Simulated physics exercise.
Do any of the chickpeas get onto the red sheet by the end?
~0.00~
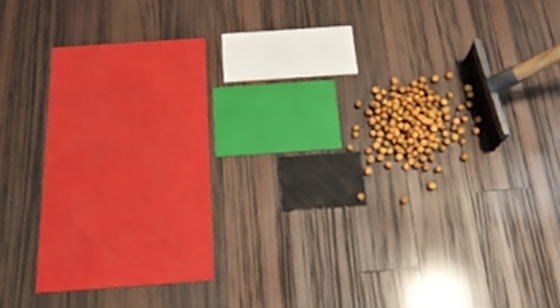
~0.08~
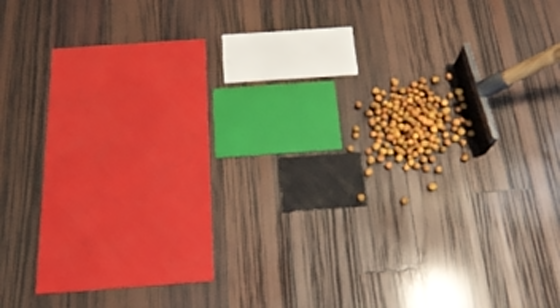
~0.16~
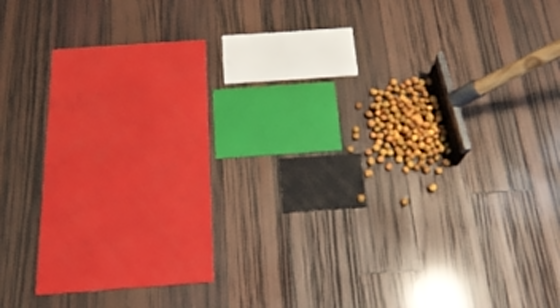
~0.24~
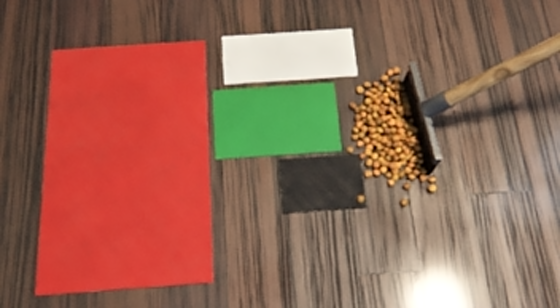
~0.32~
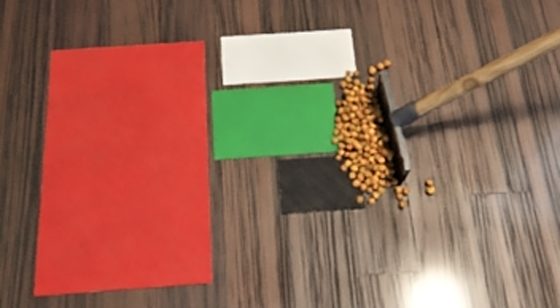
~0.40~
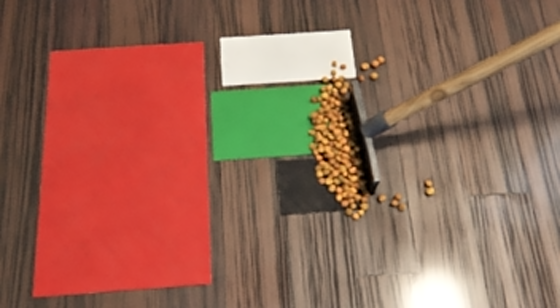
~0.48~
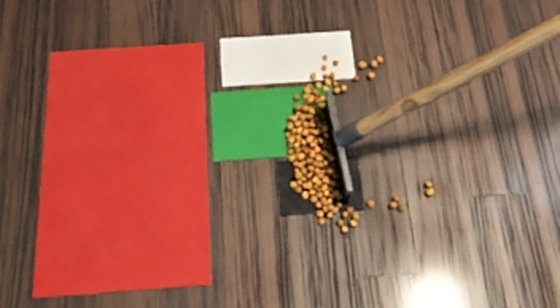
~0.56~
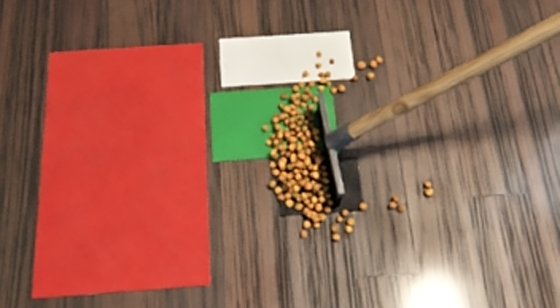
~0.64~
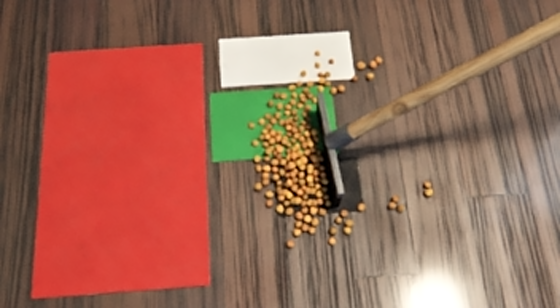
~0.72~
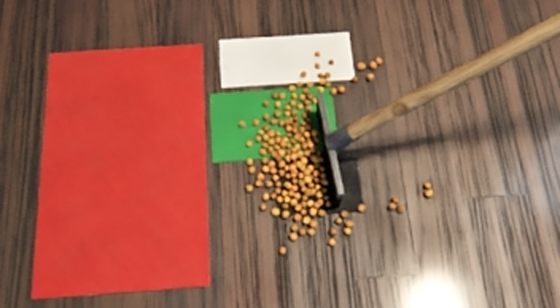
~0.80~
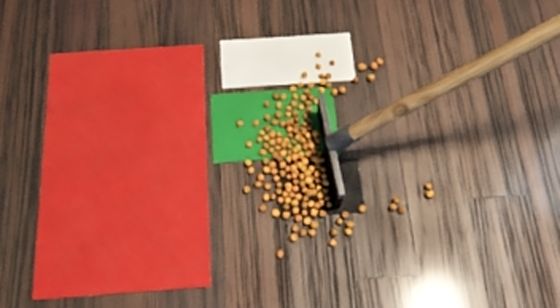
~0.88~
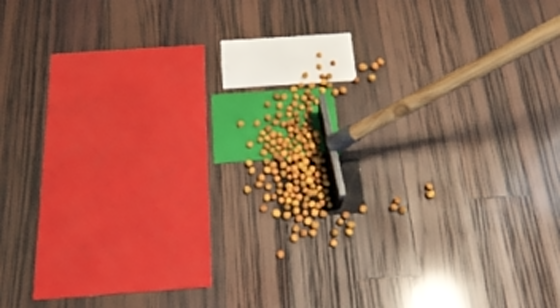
No, the chickpeas stop short of the red sheet. Most of them end up on the green and black sheets, with a few on the white one and some on the bare floor.
A squeegee pushes a pile of chickpeas left, spreading them over green and black sheets.
